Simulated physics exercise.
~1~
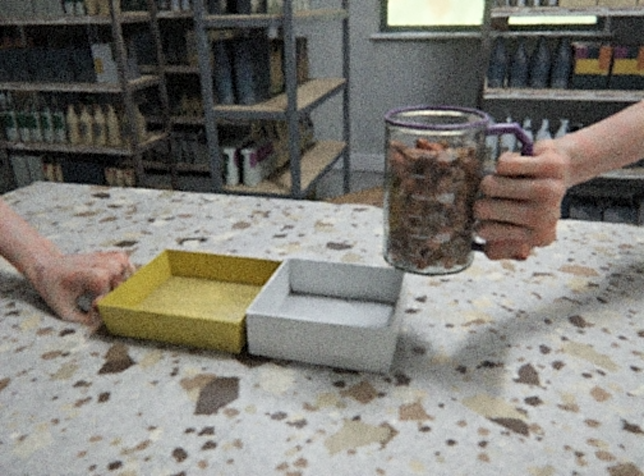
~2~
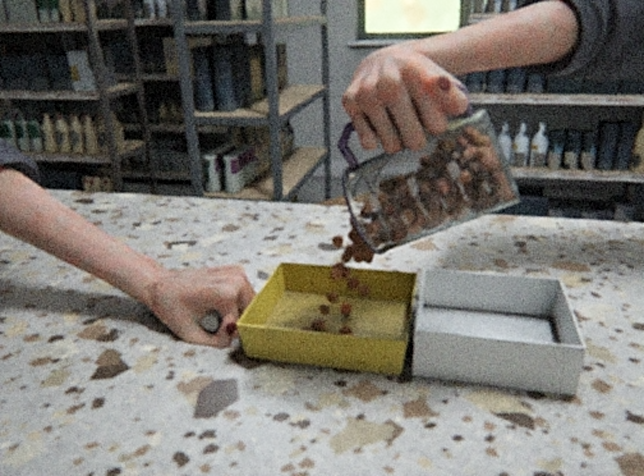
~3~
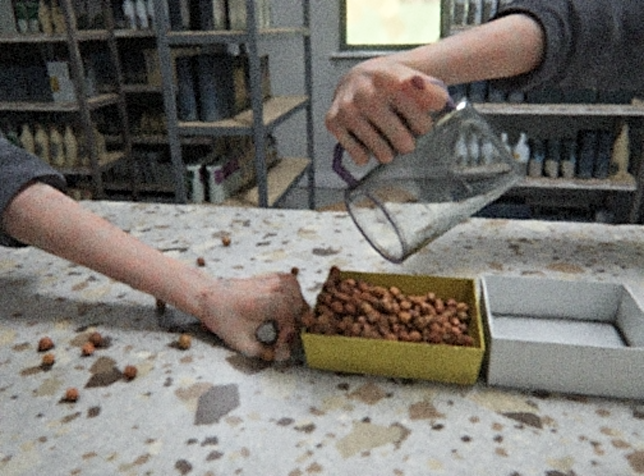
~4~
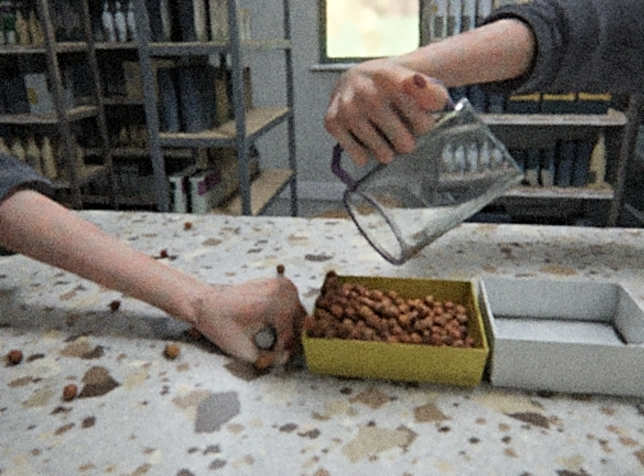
In a room with storage shelves and a window, seen from the front across a speckled stone table, a yellow tin sits joined to a white tin on its right. One hand grips the yellow tin's left side while another holds up a clear jug of brown nuts with a purple handle. The lower hand draws the tins to the right as the jug tips and nuts tumble into the yellow tin. The jug empties, leaving the yellow tin heaped, the white one empty, and a few nuts scattered across the table to the left.
